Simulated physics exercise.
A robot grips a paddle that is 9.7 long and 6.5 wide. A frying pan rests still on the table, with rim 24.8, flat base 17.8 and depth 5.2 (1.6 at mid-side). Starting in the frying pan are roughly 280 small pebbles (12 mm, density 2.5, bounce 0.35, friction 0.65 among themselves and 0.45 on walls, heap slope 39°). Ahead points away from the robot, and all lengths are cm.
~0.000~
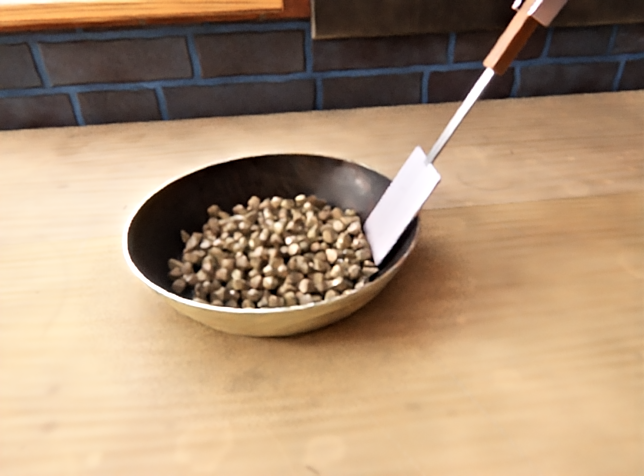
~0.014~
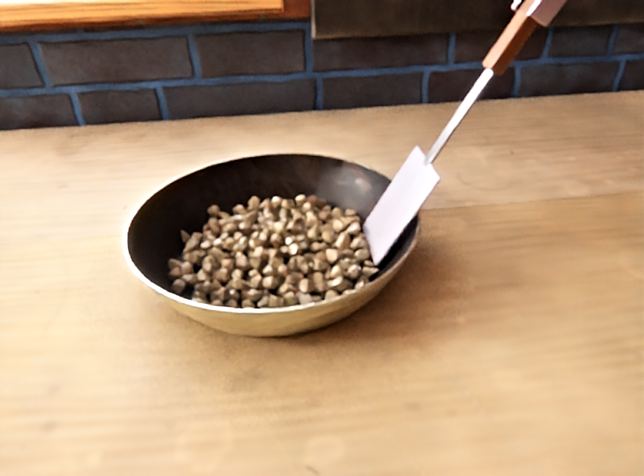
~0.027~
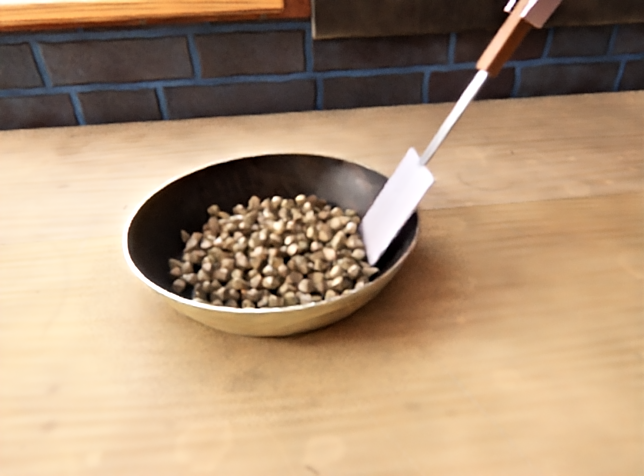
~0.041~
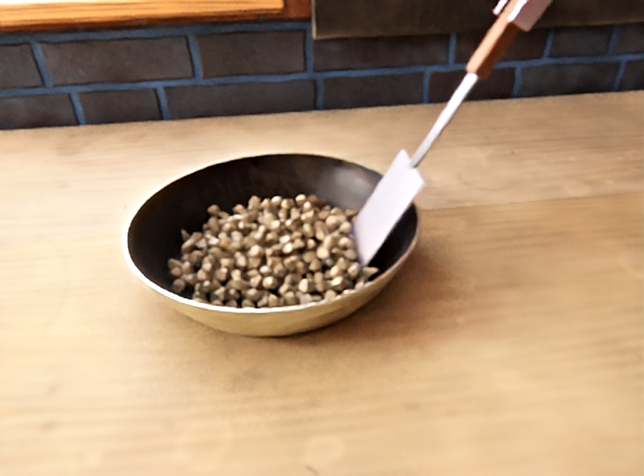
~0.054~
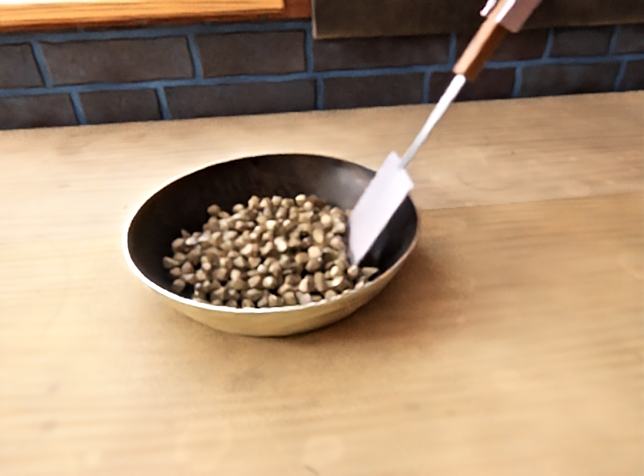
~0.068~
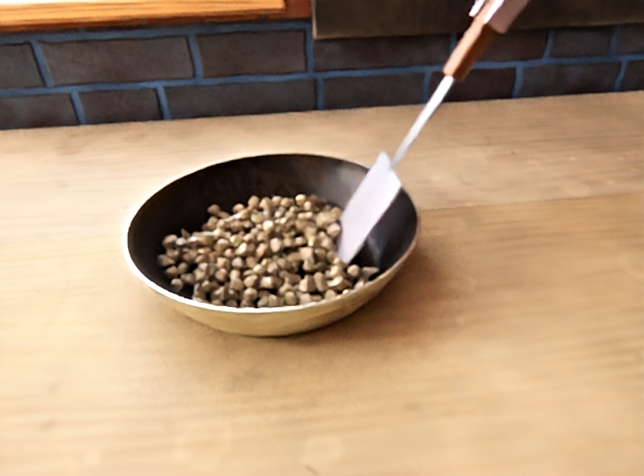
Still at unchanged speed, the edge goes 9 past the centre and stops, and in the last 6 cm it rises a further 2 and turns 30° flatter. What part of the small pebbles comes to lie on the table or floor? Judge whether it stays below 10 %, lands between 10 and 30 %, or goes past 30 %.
It stays below 10 %.
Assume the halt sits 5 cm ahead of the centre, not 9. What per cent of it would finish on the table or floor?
Then around 0 per cent.
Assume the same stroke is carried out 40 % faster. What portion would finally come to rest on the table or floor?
Roughly 10 per cent, I'd say.
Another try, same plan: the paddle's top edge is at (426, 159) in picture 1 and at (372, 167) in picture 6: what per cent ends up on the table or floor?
It comes to something like 15 %, give or take.
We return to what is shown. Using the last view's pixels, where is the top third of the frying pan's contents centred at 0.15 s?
(233, 242).
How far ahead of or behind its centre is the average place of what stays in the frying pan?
Some 4.0 cm ahead of the centre.
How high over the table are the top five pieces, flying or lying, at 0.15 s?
4 cm or so.
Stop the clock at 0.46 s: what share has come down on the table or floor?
It works out to about 5 in a hundred.
By 0.15 s, sloping 60°, highest piece 4 above the table; 280 in the frying pan.
By 0.22 s, sloping 50°, highest piece 5 above the table; 280 in the frying pan.
By 0.46 s, sloping 30°, highest piece 7 above the table; 269 in the frying pan, 11 on the table or floor.
By 1.51 s, sloping 30°, highest piece 7 above the table; 269 in the frying pan, 11 on the table or floor.
Final count, 269 in the frying pan, 11 on the table or floor. That is 4 % on the table or floor.
